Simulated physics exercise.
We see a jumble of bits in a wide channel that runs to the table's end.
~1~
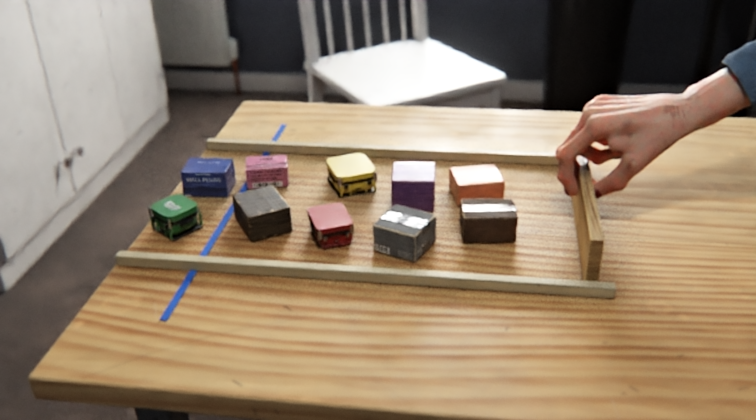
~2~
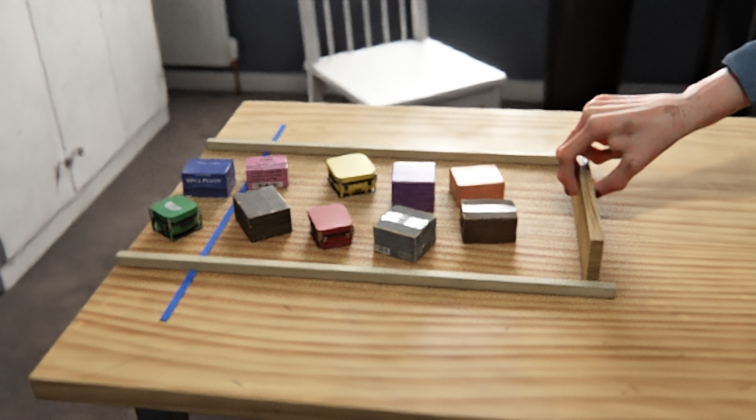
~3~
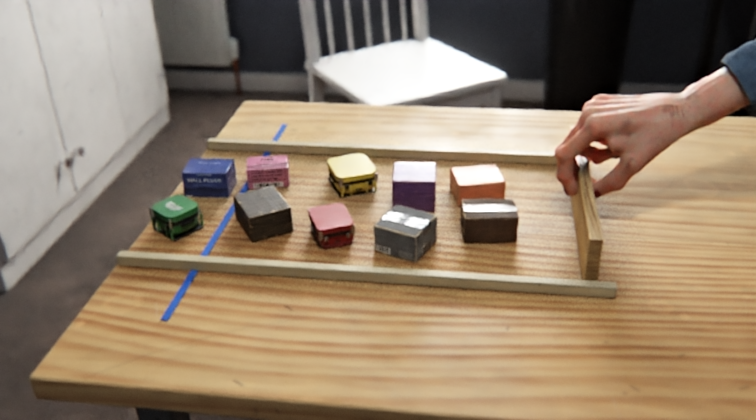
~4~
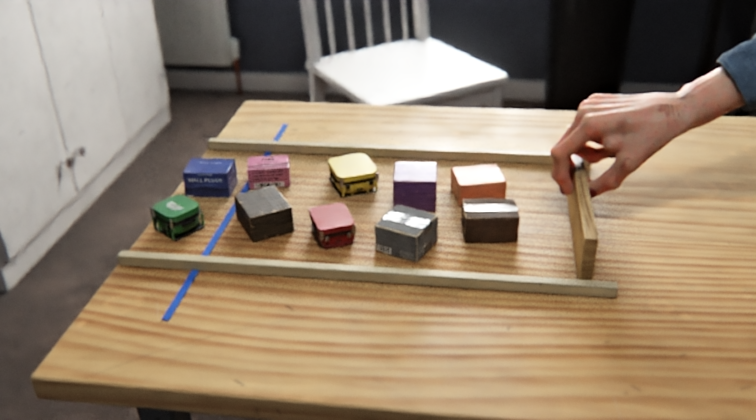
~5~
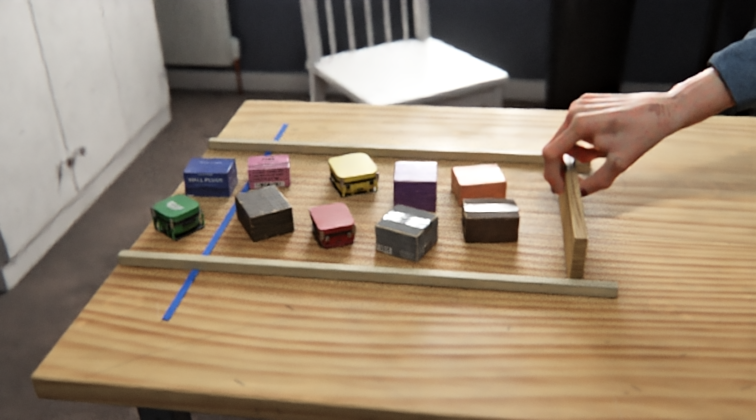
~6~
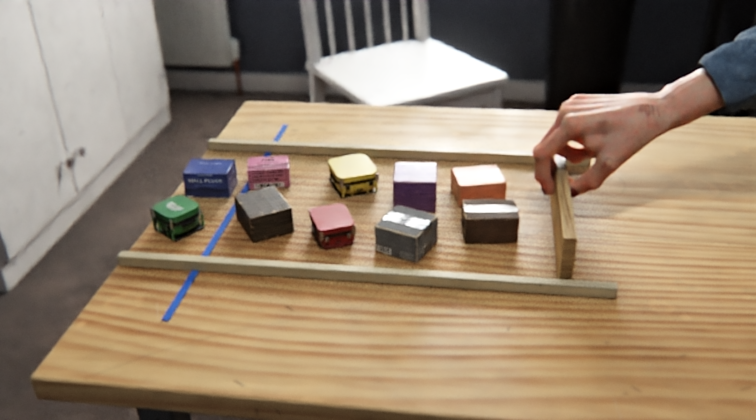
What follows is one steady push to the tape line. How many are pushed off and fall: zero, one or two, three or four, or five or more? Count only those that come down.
The number that fall off is three or four.
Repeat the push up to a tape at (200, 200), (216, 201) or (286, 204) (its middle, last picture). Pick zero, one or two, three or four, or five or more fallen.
The falls would be at least five; five or over; one to two.
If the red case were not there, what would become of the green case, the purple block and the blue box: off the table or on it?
The green case tumbles off; the purple block survives; the blue box tumbles off.
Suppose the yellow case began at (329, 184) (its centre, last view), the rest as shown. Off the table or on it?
The yellow case survives.
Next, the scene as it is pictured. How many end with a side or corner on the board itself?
That makes 3.
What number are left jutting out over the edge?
Overhanging: 3.
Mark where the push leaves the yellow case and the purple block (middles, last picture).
Near (195, 162) and (190, 184).
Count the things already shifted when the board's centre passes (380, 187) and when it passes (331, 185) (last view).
The counts are 7 and 10.
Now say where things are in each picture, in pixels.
In the first frame, green case (176, 217); blue box (209, 177); pink box (267, 172); board (583, 197); tape (237, 201).
In the second frame, blue box (209, 178); purple block (414, 187).
In the third frame, pink box (268, 172); board (582, 197).
In the fourth frame, green case (178, 218); black block (264, 213).
In the fifth frame, blue box (211, 177); orange block (478, 184).
In the sixth frame, green case (178, 218); blue box (211, 178); pink box (269, 172); board (560, 196); tape (238, 202).
Early on, none off yet; green case at rest near (178, 218); blue box at rest near (211, 178); pink box at rest near (269, 172).
A while later, none off yet; green case moving near (169, 218); blue box travelled a little near (191, 178); pink box travelled about its own width near (239, 169).
Finally, the number that fall off is three or four; lost, black block, pink box, blue box and green case.
